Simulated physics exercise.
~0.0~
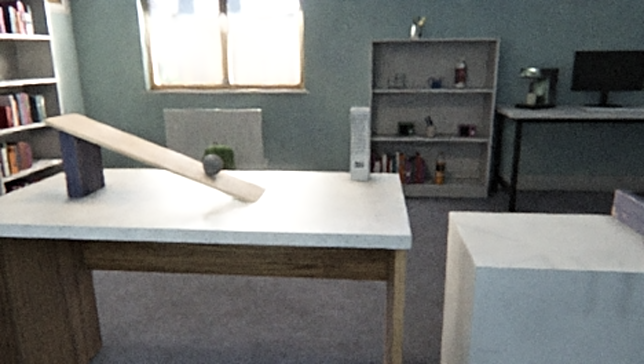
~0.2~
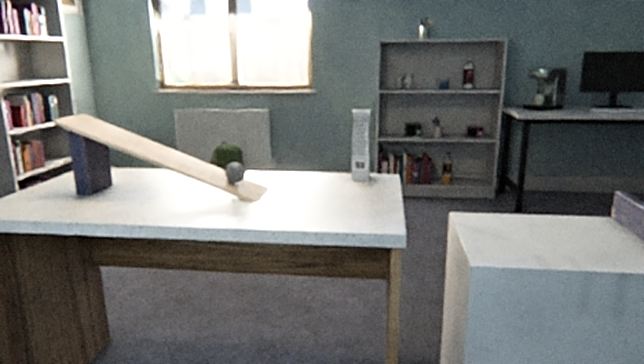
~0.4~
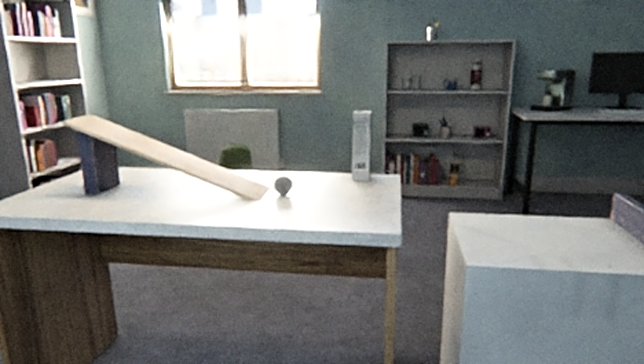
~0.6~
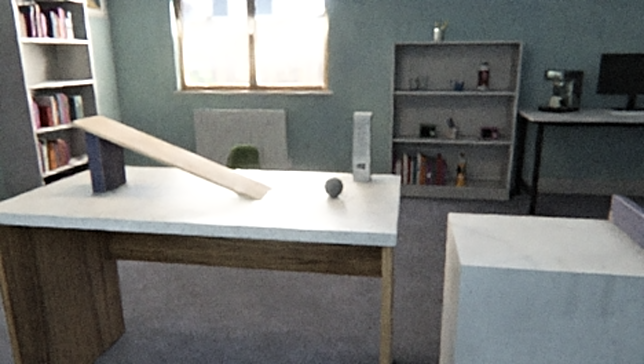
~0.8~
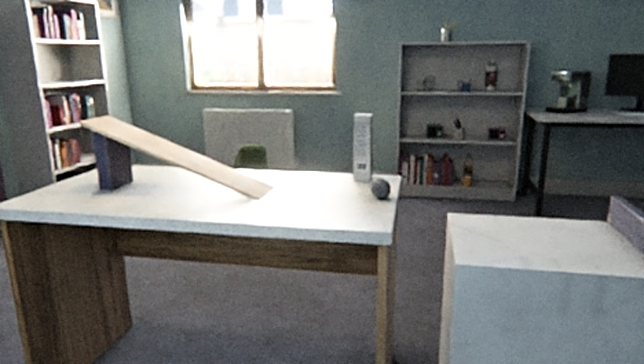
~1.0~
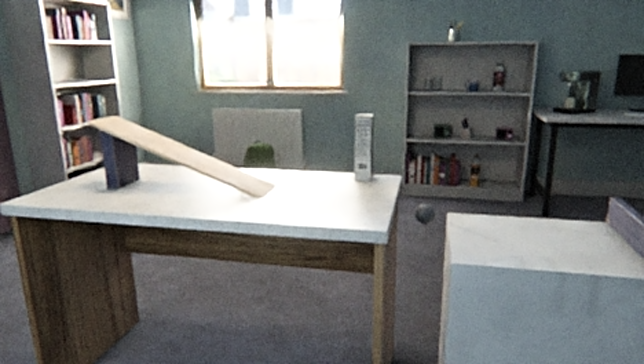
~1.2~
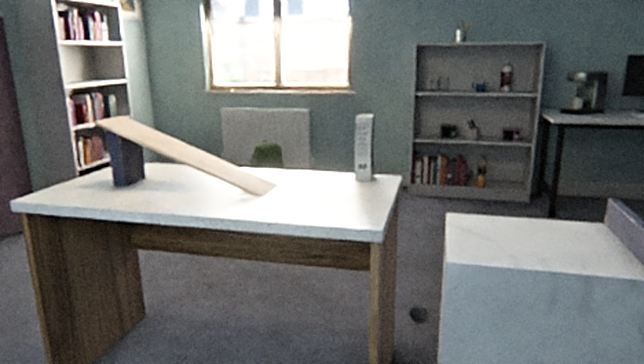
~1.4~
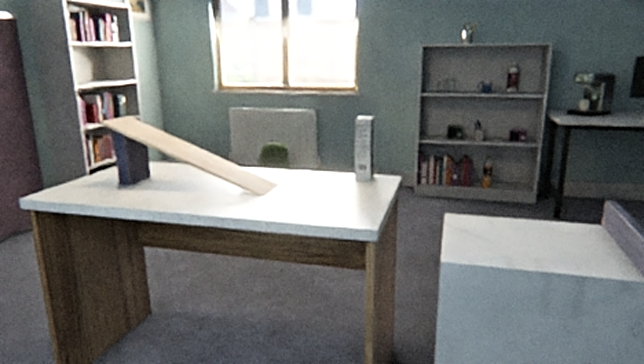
In a dim room with green walls, bookshelves and a bright window, a white-topped wooden table is seen from the front as the view drifts slowly sideways. A pale ramp slopes down to the right from a dark block on the table, a white carton stands near the right end, and a pale cabinet waits across a gap. A grey ball rolls down the ramp and onto the tabletop, then passes in front of the carton. It leaves the right edge, falls short of the cabinet and drops into the gap, out of sight, while the carton stays standing.
